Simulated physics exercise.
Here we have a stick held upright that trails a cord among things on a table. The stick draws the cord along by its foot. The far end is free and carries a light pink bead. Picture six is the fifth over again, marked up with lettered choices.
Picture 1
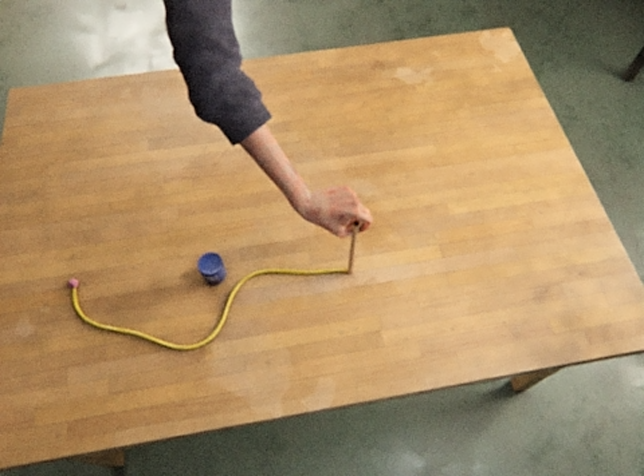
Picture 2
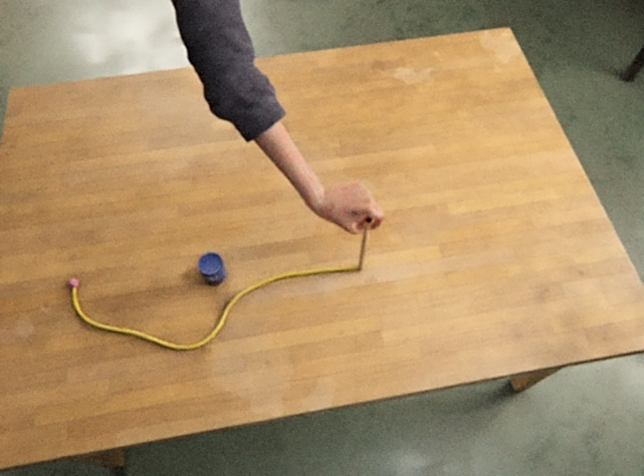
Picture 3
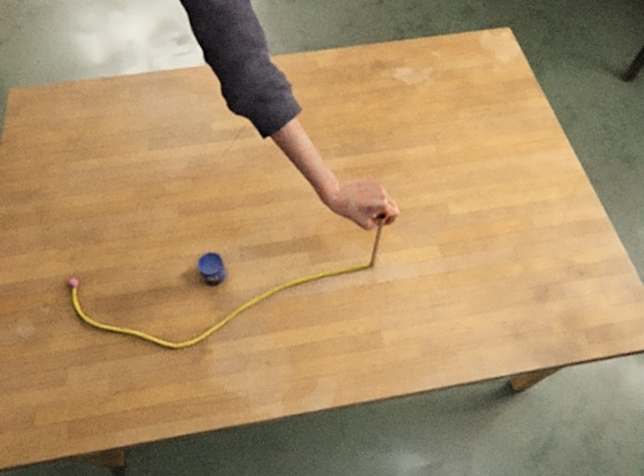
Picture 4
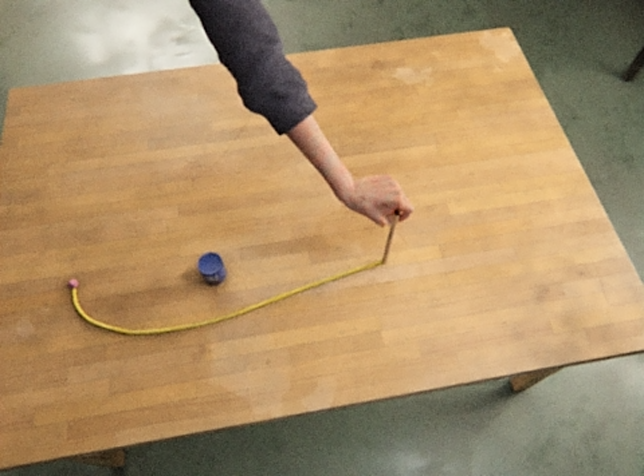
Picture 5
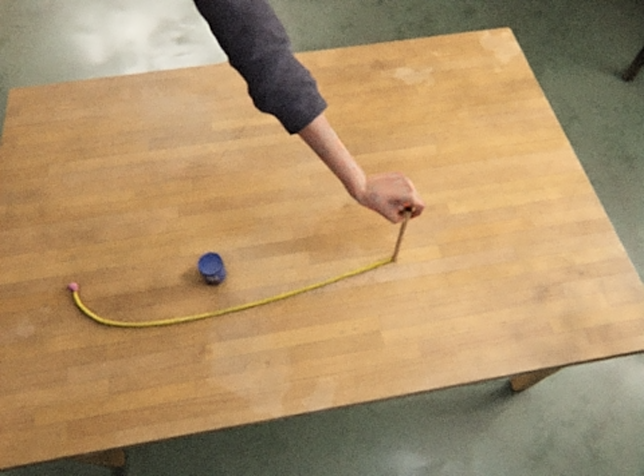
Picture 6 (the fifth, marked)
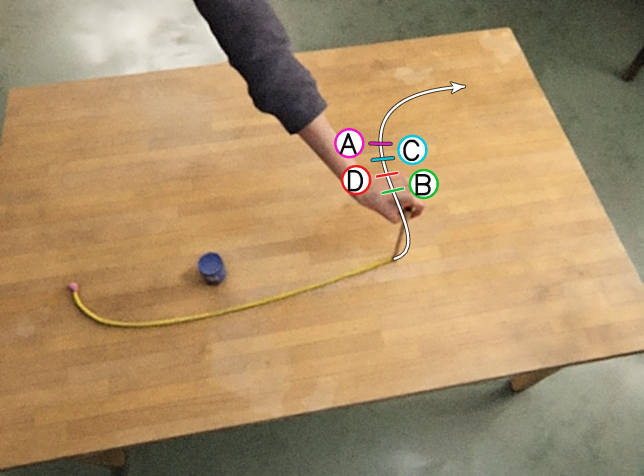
On a wooden table, a hand holding an upright stick draws the end of a yellow cord to the right, straightening its curves, while the pink-beaded far end barely moves and a blue jar stays still.
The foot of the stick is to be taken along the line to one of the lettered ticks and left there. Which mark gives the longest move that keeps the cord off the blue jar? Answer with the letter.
Mark A.
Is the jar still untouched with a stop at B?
Yes.
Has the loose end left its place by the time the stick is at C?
Yes.
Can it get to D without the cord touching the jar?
Yes.
On the marked copy, A at (381, 144); B at (393, 191); C at (383, 159); D at (387, 175); the route from (395, 259) via (381, 141) to (464, 87).
Following A. Soon after the start, foot of the stick (404, 219), middle of the cord (259, 296), free end (86, 302).
Later, foot of the stick (388, 178), middle of the cord (274, 279), free end (102, 306).
In the end, foot of the stick (380, 144), middle of the cord (286, 251), free end (124, 307); nothing has been touched.
As for the rest, B is safe but short; C is safe but short; D is safe but short.
